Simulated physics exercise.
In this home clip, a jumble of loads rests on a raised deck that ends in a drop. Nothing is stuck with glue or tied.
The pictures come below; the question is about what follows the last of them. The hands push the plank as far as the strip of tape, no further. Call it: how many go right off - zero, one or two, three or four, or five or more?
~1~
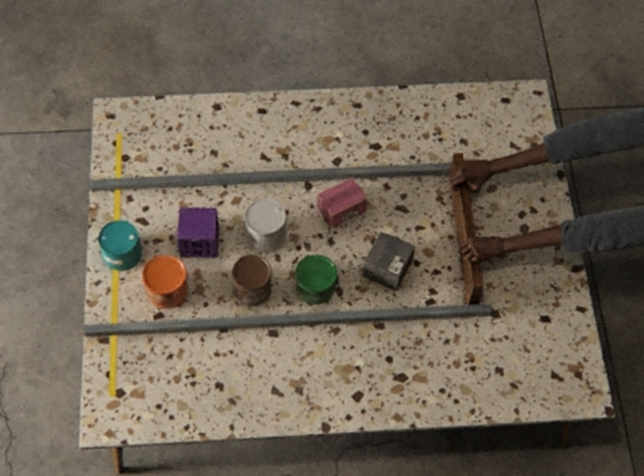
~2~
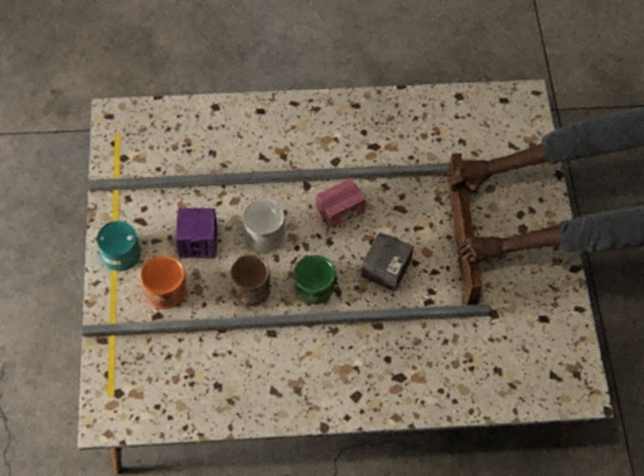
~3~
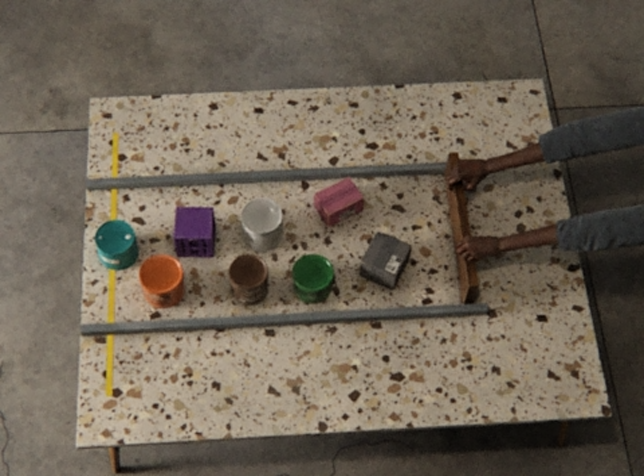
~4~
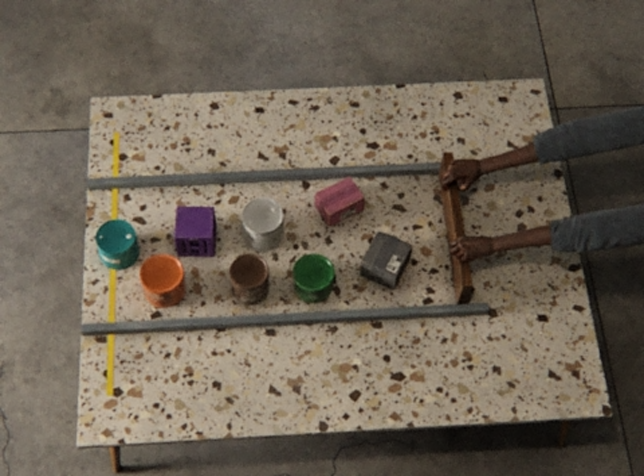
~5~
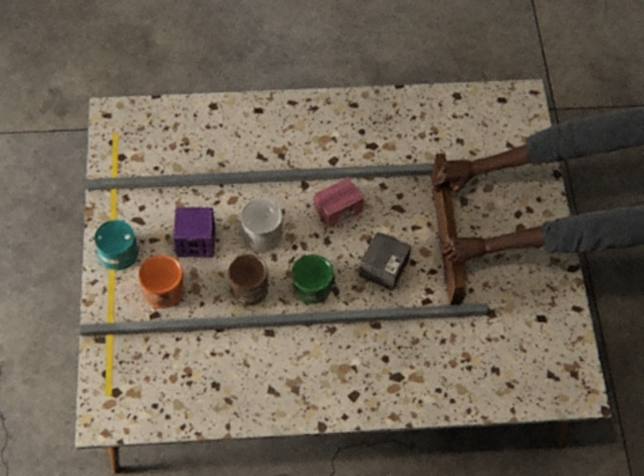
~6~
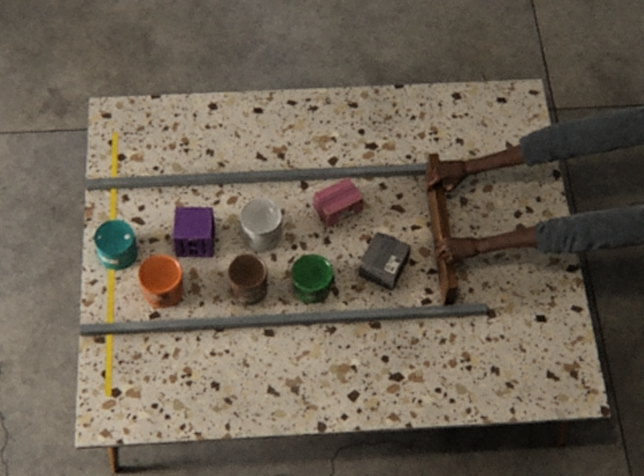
Five or more go off.
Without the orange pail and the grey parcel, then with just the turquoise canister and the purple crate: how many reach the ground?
That gives 3 in the first case, then 3 in the second.
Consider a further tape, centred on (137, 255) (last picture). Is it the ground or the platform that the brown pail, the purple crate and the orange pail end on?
The brown pail does not stay; as for the purple crate, it does not stay; and the orange pail does not stay.
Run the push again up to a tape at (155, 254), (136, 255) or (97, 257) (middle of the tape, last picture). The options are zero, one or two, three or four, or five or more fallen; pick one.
3 or 4; five or more; at least five.
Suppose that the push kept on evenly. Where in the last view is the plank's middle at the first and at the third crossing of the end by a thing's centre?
At (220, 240) for the first, at (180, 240) for the third.
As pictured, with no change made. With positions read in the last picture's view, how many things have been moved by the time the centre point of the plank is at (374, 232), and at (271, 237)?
I count 1 first and 6 after.
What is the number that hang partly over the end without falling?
That'd be 3.
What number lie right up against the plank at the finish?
My count gives 3.
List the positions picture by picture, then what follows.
The first frame shows turquoise canister (120, 246); orange pail (166, 282); purple crate (198, 233); plank (465, 228); tape (116, 256).
The second frame shows orange pail (164, 283); grey parcel (387, 261).
The third frame shows purple crate (195, 232); plank (461, 228).
The fourth frame shows turquoise canister (118, 245); white canister (263, 225).
The fifth frame shows orange pail (162, 282); pink box (338, 202).
The sixth frame shows turquoise canister (116, 245); orange pail (162, 282); purple crate (194, 232); plank (441, 229); tape (112, 256).
A little later, none off yet; turquoise canister at rest near (116, 245); orange pail at rest near (162, 282); purple crate at rest near (194, 232).
Next, none off yet; turquoise canister at rest near (116, 245); orange pail shifted about its own width near (119, 283); purple crate at rest near (194, 232).
Later still, one off so far; turquoise canister shifted about its own width near (77, 253); orange pail fallen near (49, 336); purple crate shifted well along near (115, 241).
When it is over, the number that fall off is five or more; down, green pail, brown pail, purple crate, orange pail and turquoise canister.
